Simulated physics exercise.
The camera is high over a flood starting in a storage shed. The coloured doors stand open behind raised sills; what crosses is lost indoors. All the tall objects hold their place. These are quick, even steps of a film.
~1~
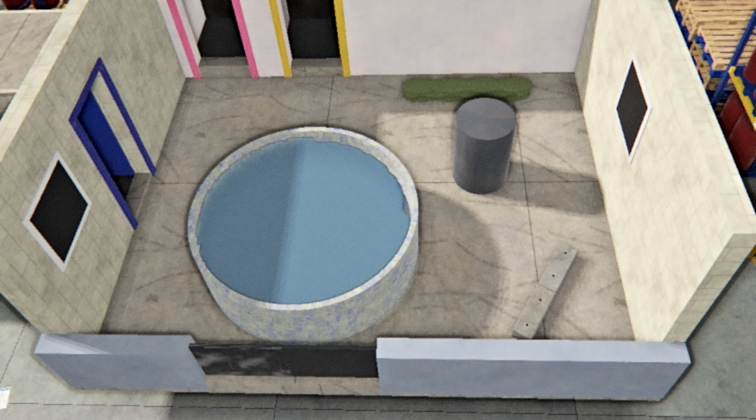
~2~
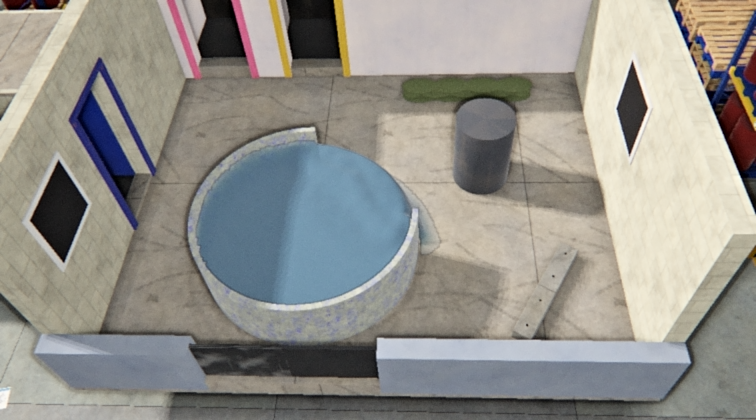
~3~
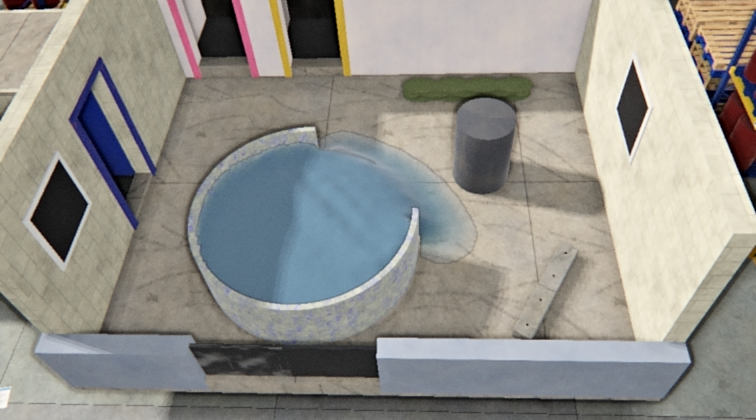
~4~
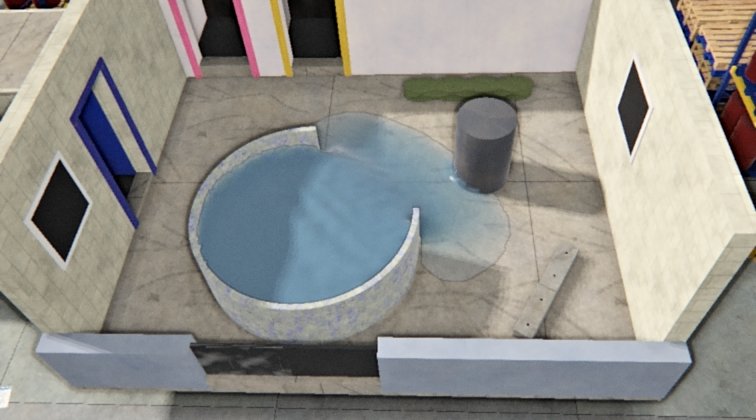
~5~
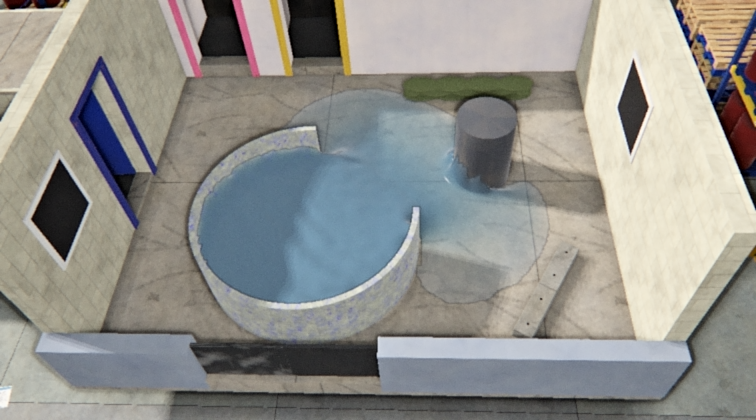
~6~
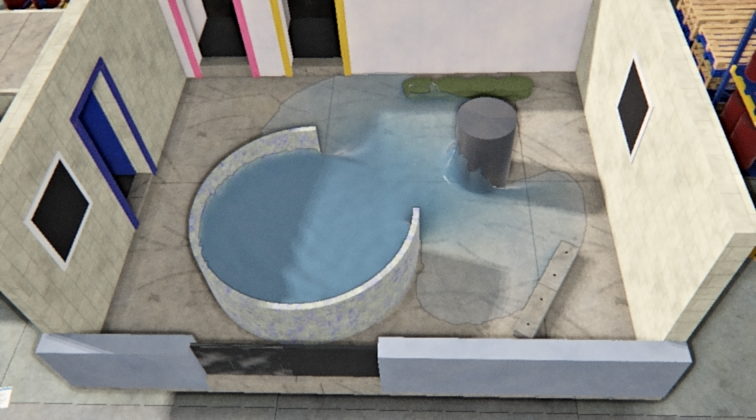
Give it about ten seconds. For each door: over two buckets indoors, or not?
In the end: The blue door takes more than that; the yellow door stays under that; the pink door stays under that.
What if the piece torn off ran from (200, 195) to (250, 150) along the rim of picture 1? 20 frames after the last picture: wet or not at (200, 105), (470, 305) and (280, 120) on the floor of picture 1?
In that order: Wet, dry, flooded.
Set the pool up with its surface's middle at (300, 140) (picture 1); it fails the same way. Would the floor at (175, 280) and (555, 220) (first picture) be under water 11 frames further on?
As listed: Dry, covered.
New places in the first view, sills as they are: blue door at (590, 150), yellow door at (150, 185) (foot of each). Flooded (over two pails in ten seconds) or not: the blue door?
My reading: The blue one floods.
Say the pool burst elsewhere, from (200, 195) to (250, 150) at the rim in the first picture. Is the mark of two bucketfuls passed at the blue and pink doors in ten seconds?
Then: The blue one lets more in; the pink one lets more in.
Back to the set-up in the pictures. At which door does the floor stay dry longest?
Last comes the blue door.
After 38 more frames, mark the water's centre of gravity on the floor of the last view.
Near (387, 210).
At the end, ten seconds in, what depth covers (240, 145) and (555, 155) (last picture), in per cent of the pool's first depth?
Roughly 16 and 18 per cent, in turn.
A moment on, water covers 45 % of the floor; the blue door not reached, the yellow door wet at the sill, nothing in, the pink door not reached.
Next, water covers 60 % of the floor; the blue door not reached, the yellow door wet at the sill, nothing in, the pink door wet at the sill, nothing in.
Then, water covers 80 % of the floor; the blue door not reached, the yellow door under two buckets in, the pink door wet at the sill, nothing in.
Later, water covers 95 % of the floor; the blue door wet at the sill, nothing in, the yellow door under two buckets in, the pink door wet at the sill, nothing in.
In the end, water covers 95 % of the floor; the blue door far over two buckets in, the yellow door under two buckets in, the pink door wet at the sill, nothing in.
